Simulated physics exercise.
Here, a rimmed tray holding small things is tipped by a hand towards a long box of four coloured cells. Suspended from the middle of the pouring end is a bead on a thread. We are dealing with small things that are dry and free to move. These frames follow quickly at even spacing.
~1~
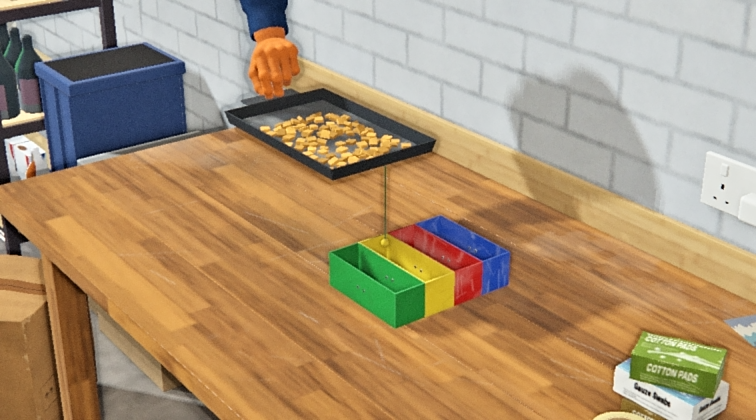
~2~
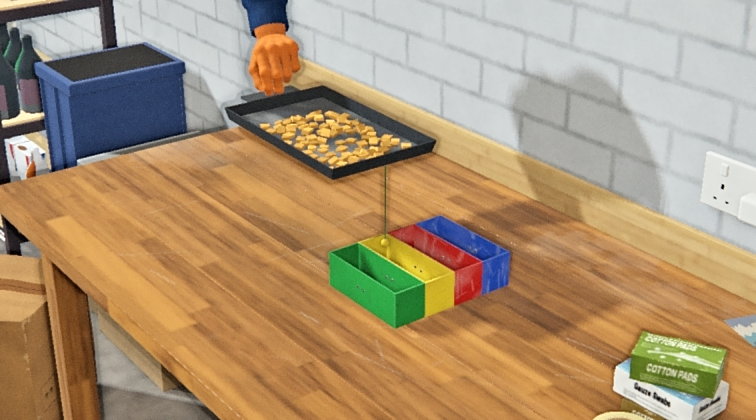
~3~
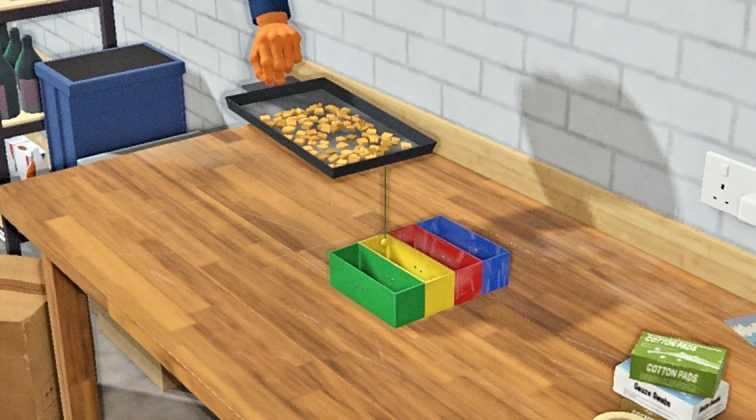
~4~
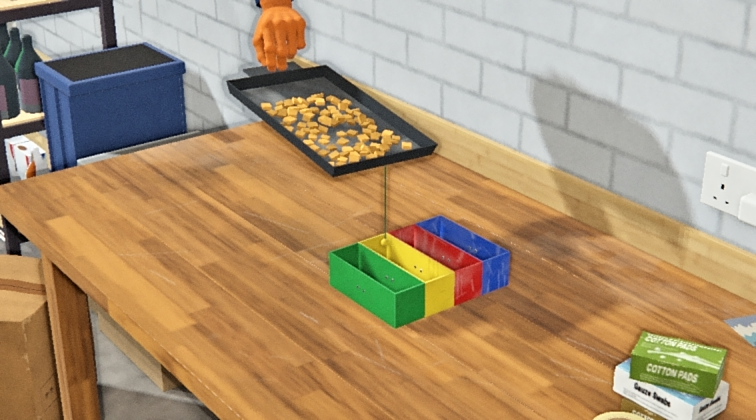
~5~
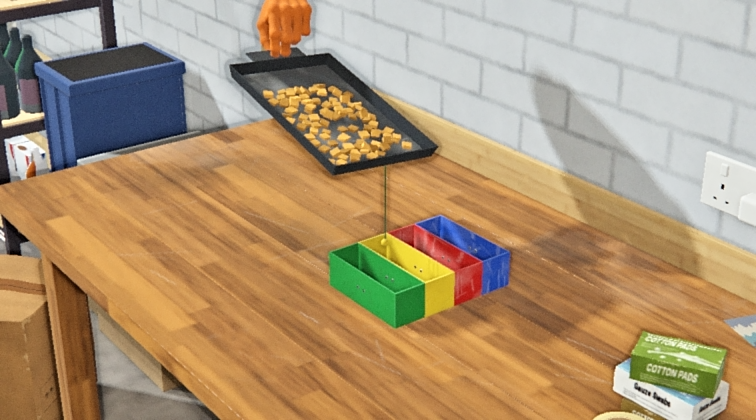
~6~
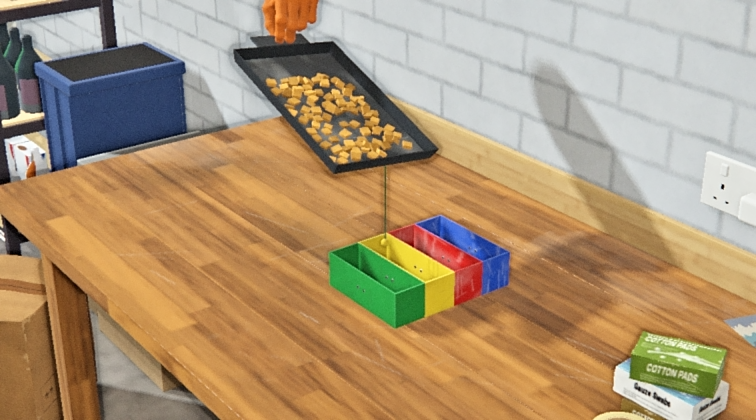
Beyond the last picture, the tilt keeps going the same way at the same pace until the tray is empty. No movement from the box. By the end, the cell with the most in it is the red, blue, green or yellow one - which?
The red one.
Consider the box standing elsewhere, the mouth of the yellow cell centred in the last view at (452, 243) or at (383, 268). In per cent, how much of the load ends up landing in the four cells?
Result: 80 % and 90 %.
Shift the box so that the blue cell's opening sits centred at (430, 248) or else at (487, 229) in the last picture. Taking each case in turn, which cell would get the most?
The cell in blue, and then that yellow cell.
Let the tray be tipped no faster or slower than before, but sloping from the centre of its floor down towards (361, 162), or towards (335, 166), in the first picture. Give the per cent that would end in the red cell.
In turn, 10 percent and then 0 percent.
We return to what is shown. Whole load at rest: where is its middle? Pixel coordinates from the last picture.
Once nothing moves, the middle sits near (437, 283).
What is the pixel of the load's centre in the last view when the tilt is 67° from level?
The load is centred near (398, 133).
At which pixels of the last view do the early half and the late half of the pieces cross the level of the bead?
(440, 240) first, (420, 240) later.
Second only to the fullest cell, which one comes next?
The yellow one.
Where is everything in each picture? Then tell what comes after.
The first picture shows corners of the pouring end (333, 167) and (432, 139), level; middle of the load (326, 135), cereal squares; bead on its thread (385, 243); green cell (410, 302); yellow cell (439, 291); red cell (468, 280); blue cell (495, 270).
The second picture shows corners of the pouring end (333, 167) and (432, 140), level; middle of the load (326, 133).
The third picture shows corners of the pouring end (334, 166) and (432, 141), tipped barely, lowest at the right corner; middle of the load (326, 129).
The fourth picture shows corners of the pouring end (335, 165) and (433, 143), tipped a little, lowest at the right corner; middle of the load (327, 122).
The fifth picture shows corners of the pouring end (336, 164) and (434, 145), tipped clearly, lowest at the right corner; middle of the load (329, 115).
The sixth picture shows corners of the pouring end (337, 163) and (434, 147), tipped clearly, lowest at the right corner; middle of the load (331, 108); green cell (410, 302); yellow cell (439, 291); red cell (468, 280); blue cell (495, 270).
Just after the last frame, tray tipped steeply; almost all on the tray; just a few falling or outside the box.
A moment on, tray tipped past a quarter turn; roughly two thirds on the tray; about a tenth in the red cell; about a tenth in the blue cell; just a few in the yellow cell; just a few falling or outside the box.
Further on, tray tipped past a quarter turn; roughly half in the red cell; roughly a quarter in the yellow cell; about a tenth in the blue cell; about a tenth in the green cell.
When it is over, tray tipped past a quarter turn; roughly half in the red cell; roughly a quarter in the yellow cell; about a tenth in the blue cell; about a tenth in the green cell.
